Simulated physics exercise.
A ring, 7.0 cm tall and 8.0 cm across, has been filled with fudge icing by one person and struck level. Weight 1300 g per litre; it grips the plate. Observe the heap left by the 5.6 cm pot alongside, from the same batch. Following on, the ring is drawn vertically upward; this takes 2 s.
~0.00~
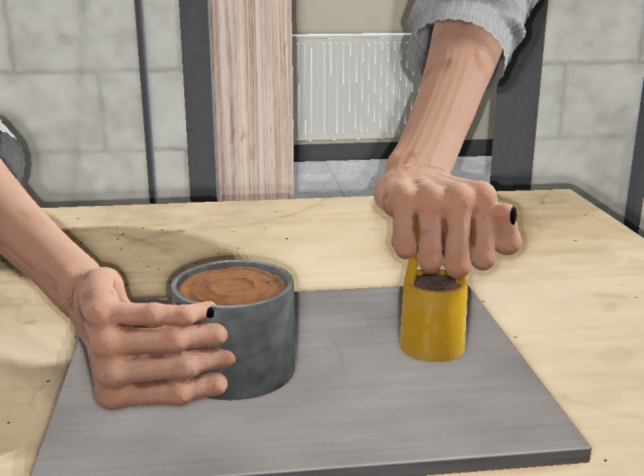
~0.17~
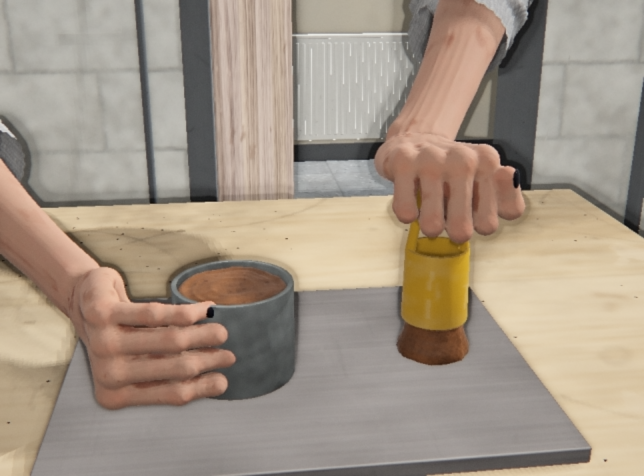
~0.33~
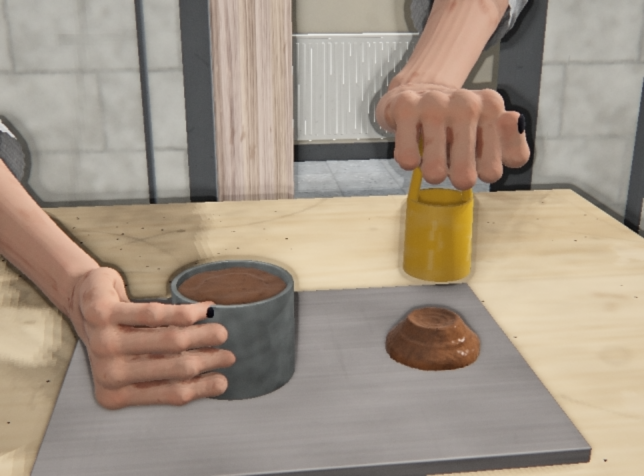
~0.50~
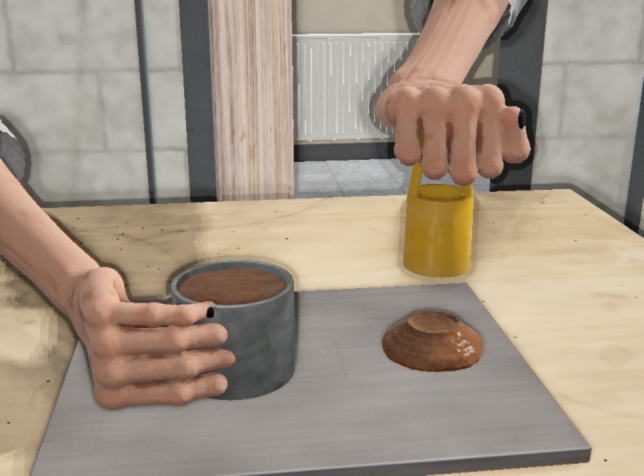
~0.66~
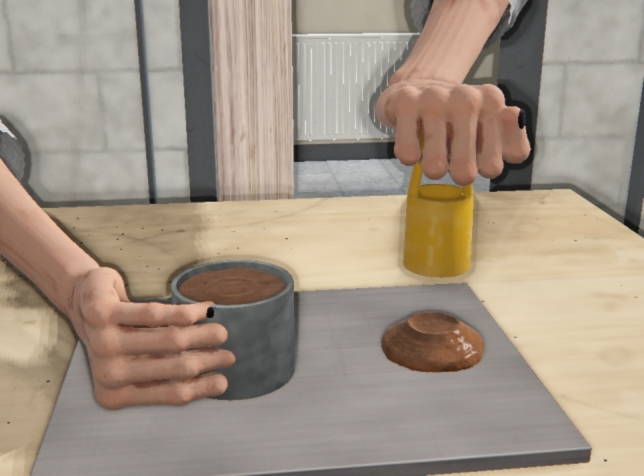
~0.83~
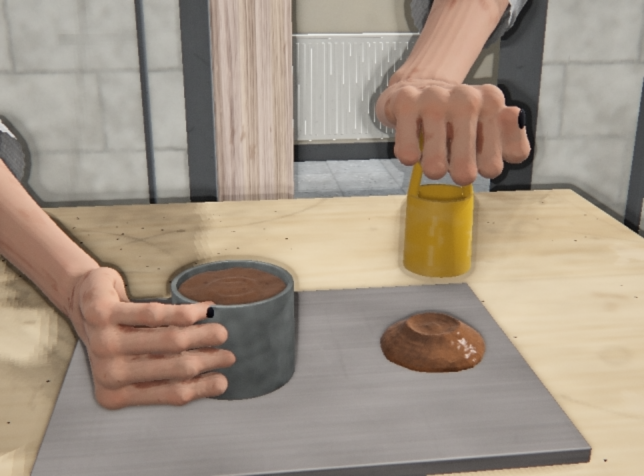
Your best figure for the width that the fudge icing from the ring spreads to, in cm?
Some 16.0 cm.
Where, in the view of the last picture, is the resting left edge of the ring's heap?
It sits close to (127, 381) in the last picture.
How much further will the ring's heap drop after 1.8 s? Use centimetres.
It comes to around 0.5 cm.
After 1.3 s, the ring is up 1.5 cm; the fudge icing has come down 0.6 cm to 6.4 cm and is 11 cm wide.
After 1.8 s, the ring is up 4.2 cm; the fudge icing has come down 3.8 cm to 3.2 cm and is 15 cm wide.
After 2.3 s, the ring is up 6.9 cm; the fudge icing has come down 4.1 cm to 2.9 cm and is 16 cm wide.
After 2.9 s, the ring is clear; the fudge icing has come down 4.2 cm to 2.8 cm and is 16 cm wide.
After 3.2 s, at rest, the ring is clear; the fudge icing has come down 4.2 cm to 2.8 cm and is 16 cm wide.
